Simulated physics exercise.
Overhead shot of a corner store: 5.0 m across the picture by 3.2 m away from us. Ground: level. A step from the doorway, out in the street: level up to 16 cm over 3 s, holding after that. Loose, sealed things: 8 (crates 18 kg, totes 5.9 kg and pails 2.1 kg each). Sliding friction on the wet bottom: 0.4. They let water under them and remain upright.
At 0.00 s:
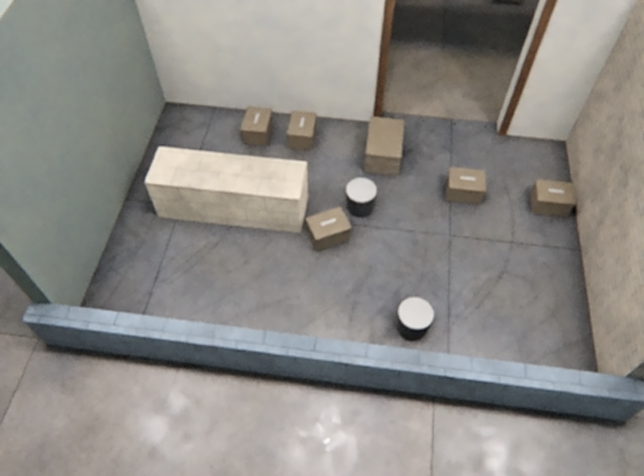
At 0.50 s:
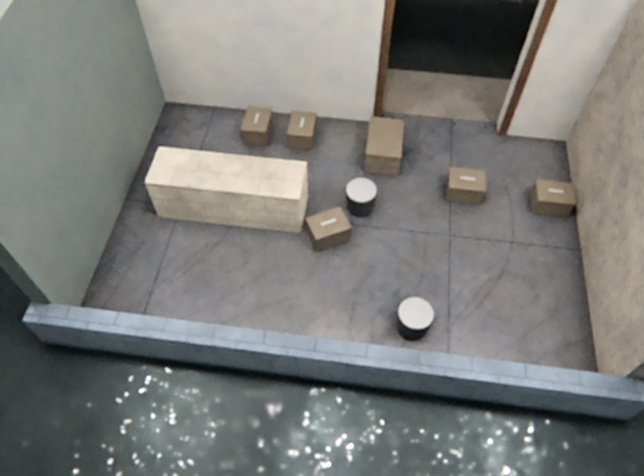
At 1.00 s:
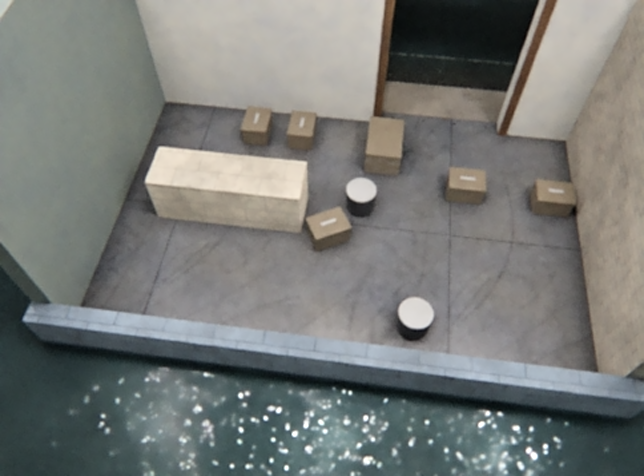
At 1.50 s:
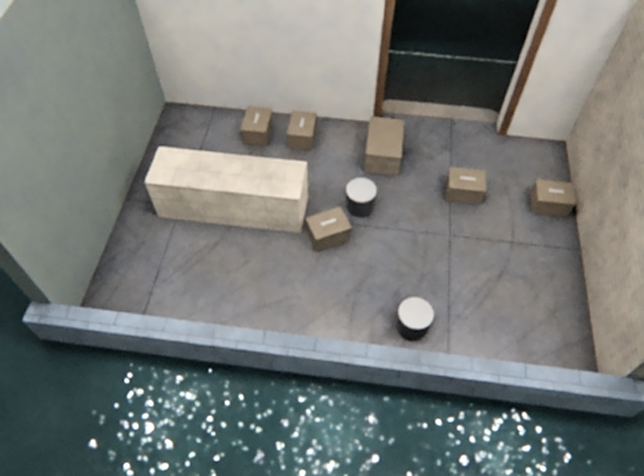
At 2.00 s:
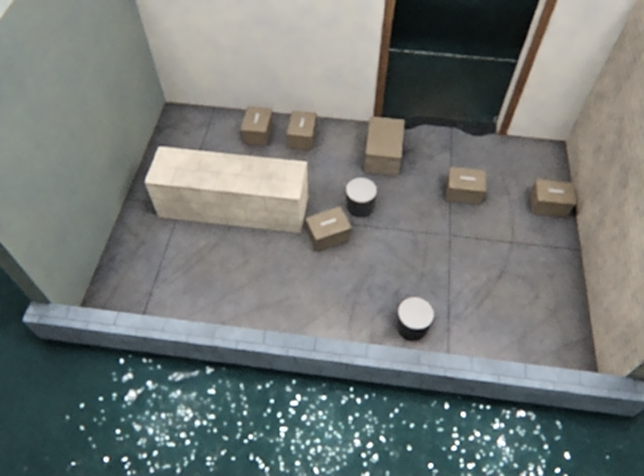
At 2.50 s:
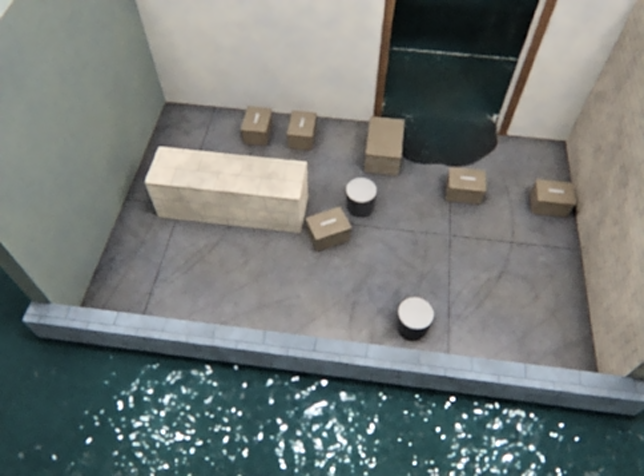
Corner store seen from overhead, with dark water covering the street outside, then spreading through the doorway onto the floor among unmoving boxes.
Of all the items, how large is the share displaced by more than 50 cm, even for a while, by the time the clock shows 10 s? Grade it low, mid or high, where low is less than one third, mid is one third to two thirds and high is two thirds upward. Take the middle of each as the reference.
Grade: Mid.
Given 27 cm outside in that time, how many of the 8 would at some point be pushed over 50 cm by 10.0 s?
I count 7 of them in that case.
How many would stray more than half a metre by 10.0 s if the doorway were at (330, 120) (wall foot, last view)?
Then 6 of them would.
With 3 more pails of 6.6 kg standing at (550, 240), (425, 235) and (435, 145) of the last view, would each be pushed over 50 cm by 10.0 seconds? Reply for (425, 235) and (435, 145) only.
First one goes beyond it, second one goes beyond it.
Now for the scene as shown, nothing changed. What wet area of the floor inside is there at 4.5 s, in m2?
Around 6.5 m2 of it.
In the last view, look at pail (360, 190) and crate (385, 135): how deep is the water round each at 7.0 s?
Roughly 3 and 4 cm.
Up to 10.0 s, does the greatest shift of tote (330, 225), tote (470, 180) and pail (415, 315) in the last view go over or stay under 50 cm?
In turn: Under, over, more.
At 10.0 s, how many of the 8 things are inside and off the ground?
It comes to 4.
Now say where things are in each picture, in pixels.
In the first frame, a crate at (386, 137) rests on the ground; a tote at (468, 179) rests on the ground; 0.0 m2 under water; 0 of 8 have shifted.
In the second frame, a crate at (386, 137) rests on the ground; a tote at (468, 179) rests on the ground; water covers 0.0 m2; 0 of 8 have shifted.
In the third frame, a crate at (386, 137) rests on the ground; a tote at (468, 179), on the bottom; water covers 0.0 m2; 0 of 8 have shifted.
In the fourth frame, a crate at (386, 137) rests on the ground; a tote at (468, 179) rests on the ground; 0.0 m2 under water; 0 of 8 have shifted.
In the fifth frame, a crate at (386, 137) rests on the ground; a tote at (468, 179) rests on the ground; 0.0 m2 under water; 0 of 8 have shifted.
In the sixth frame, a crate at (386, 137) rests on the ground; a tote at (468, 179), on the bottom; water covers 0.6 m2; 0 of 8 have shifted.
After 3.5 s 0 of 8 are over 50 cm from their spots; 0 afloat.
After 4.5 s 1 of 8 are over 50 cm from their spots; 0 afloat.
After 7.0 s 1 of 8 are over 50 cm from their spots; 3 afloat.
After 10.0 s 3 of 8 are over 50 cm from their spots, and 3 have been at some point; 4 afloat.
